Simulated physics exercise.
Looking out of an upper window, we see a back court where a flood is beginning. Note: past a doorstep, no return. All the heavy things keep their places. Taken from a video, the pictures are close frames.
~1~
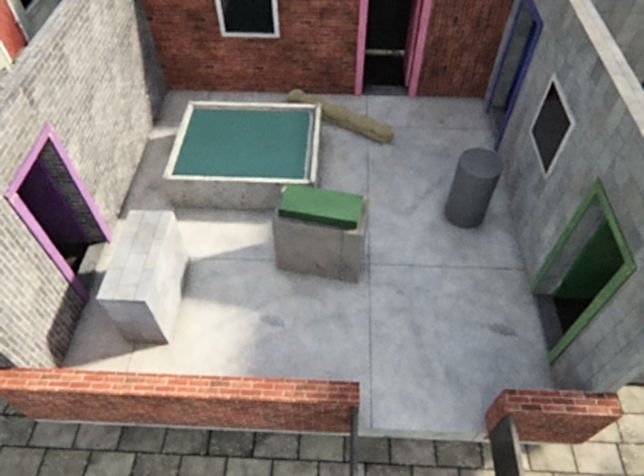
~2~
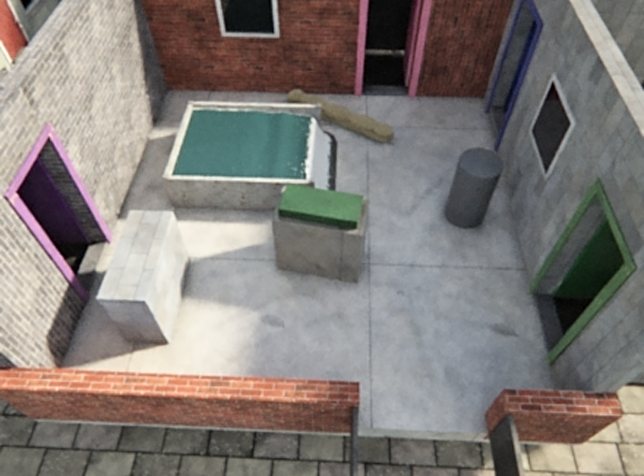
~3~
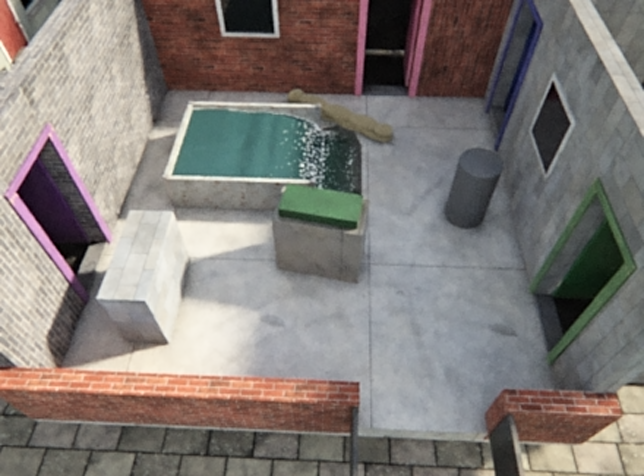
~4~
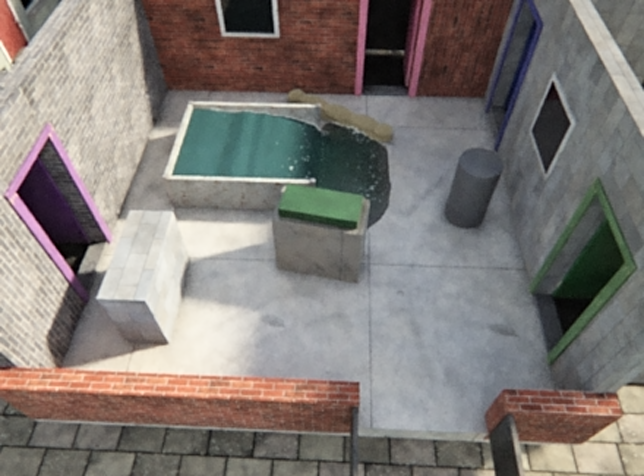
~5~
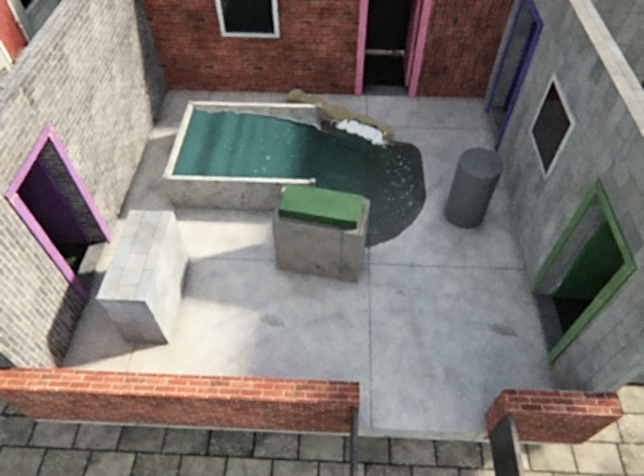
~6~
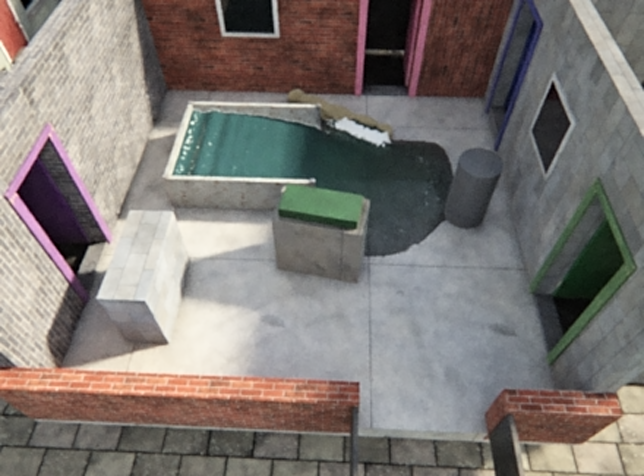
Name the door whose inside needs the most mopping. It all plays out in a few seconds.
Green.
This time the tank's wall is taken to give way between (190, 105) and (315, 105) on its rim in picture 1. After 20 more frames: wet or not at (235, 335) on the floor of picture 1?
There: Free of water.
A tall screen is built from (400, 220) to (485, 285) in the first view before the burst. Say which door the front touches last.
That's the purple door.
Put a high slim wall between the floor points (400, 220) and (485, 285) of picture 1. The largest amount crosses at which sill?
Biggest inflow: The one in pink.
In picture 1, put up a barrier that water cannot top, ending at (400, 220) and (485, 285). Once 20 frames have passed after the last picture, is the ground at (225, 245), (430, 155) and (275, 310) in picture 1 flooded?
In sequence: Spared, swamped, spared.
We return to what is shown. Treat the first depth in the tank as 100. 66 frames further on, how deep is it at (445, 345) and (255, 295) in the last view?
Taking them in turn: 12 in a hundred, then 4 in a hundred.
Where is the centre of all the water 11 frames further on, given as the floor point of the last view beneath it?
Roughly (354, 180) in the last picture.
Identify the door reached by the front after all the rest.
I'd go with the purple door.
A moment on, water covers 25 % of the floor; blue door wet at the sill, nothing in, pink door not reached, green door not reached, purple door not reached.
Next, water covers 35 % of the floor; blue door wet at the sill, nothing in, pink door not reached, green door a trickle in, purple door not reached.
Then, water covers 50 % of the floor; blue door wet at the sill, nothing in, pink door wet at the sill, nothing in, green door some in, purple door not reached.
Later, water covers 70 % of the floor; blue door a trickle in, pink door a trickle in, green door a lot in, purple door not reached.
In the end, water covers 90 % of the floor; blue door a trickle in, pink door some in, green door a lot in, purple door wet at the sill, nothing in; the green door has let in the most.
